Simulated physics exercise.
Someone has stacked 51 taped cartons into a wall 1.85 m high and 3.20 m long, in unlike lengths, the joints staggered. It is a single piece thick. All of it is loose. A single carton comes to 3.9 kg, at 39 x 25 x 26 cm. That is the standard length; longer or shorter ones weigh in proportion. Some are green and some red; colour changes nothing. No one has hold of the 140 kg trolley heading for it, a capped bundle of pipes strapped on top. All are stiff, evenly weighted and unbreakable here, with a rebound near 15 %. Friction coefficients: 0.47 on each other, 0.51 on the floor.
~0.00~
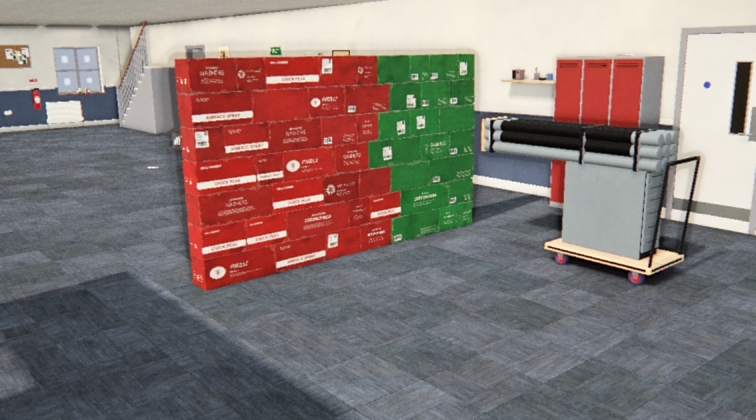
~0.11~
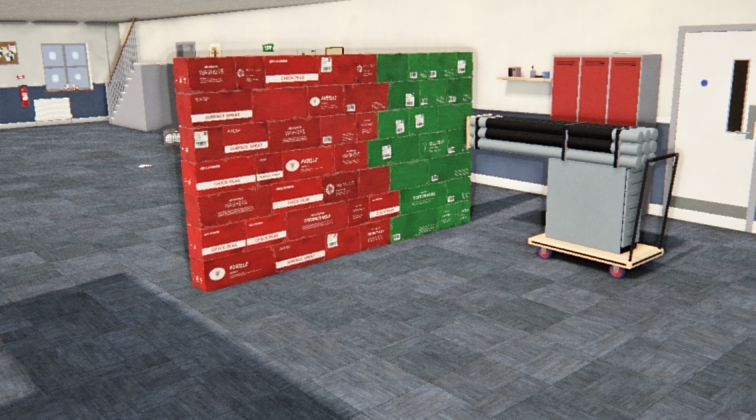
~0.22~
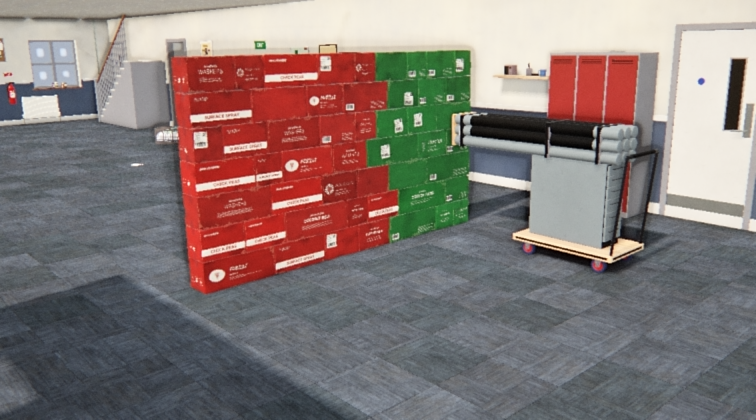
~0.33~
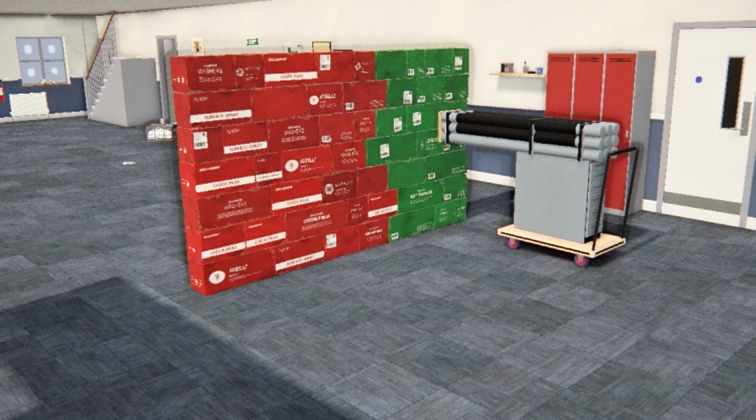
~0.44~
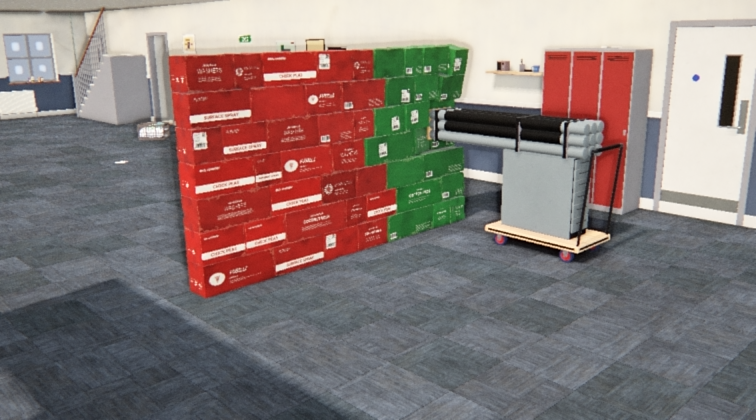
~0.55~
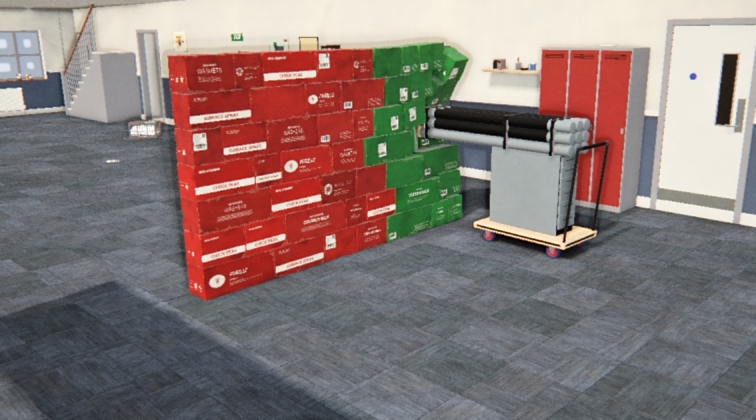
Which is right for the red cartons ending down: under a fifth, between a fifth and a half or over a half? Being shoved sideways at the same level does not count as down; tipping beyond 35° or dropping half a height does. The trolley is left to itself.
The part is fewer than one in five.
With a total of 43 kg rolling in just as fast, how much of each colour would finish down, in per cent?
In that case red 0, green 60 per cent.
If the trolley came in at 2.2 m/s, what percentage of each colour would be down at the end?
In that case red 0, green 20 per cent.
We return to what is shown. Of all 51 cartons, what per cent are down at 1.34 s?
By then 10 per cent.
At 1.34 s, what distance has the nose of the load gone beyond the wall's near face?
Roughly 105 cm.
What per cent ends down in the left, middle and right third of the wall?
Left 0, middle 10, right 70 per cent.
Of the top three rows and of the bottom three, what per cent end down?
Top 40, bottom 10 per cent.
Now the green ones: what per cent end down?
By colour: Green 60 per cent.
After 0.84 s, load 63 cm past the wall's line, still rolling; none of the 31 red cartons down (4 of 51 in all colours); top red carton unmoved; top green carton 4° from how it stood.
After 1.34 s, load 1.05 m past the wall's line, still rolling; none of the 31 red cartons down (6 of 51 in all colours); top red carton unmoved; top green carton 30° from how it stood.
After 1.82 s, load 1.11 m past the wall's line, still rolling; none of the 31 red cartons down (13 of 51 in all colours); top red carton unmoved; top green carton 53° from how it stood, 1.09 m lower.
In the end (2.9 s), load 1.10 m past the wall's line, stopped; none of the 31 red cartons down (13 of 51 in all colours); top red carton unmoved; top green carton on its side. That is 0 per cent. From the last view, middles, top red carton near (239, 70), top green carton near (249, 234).
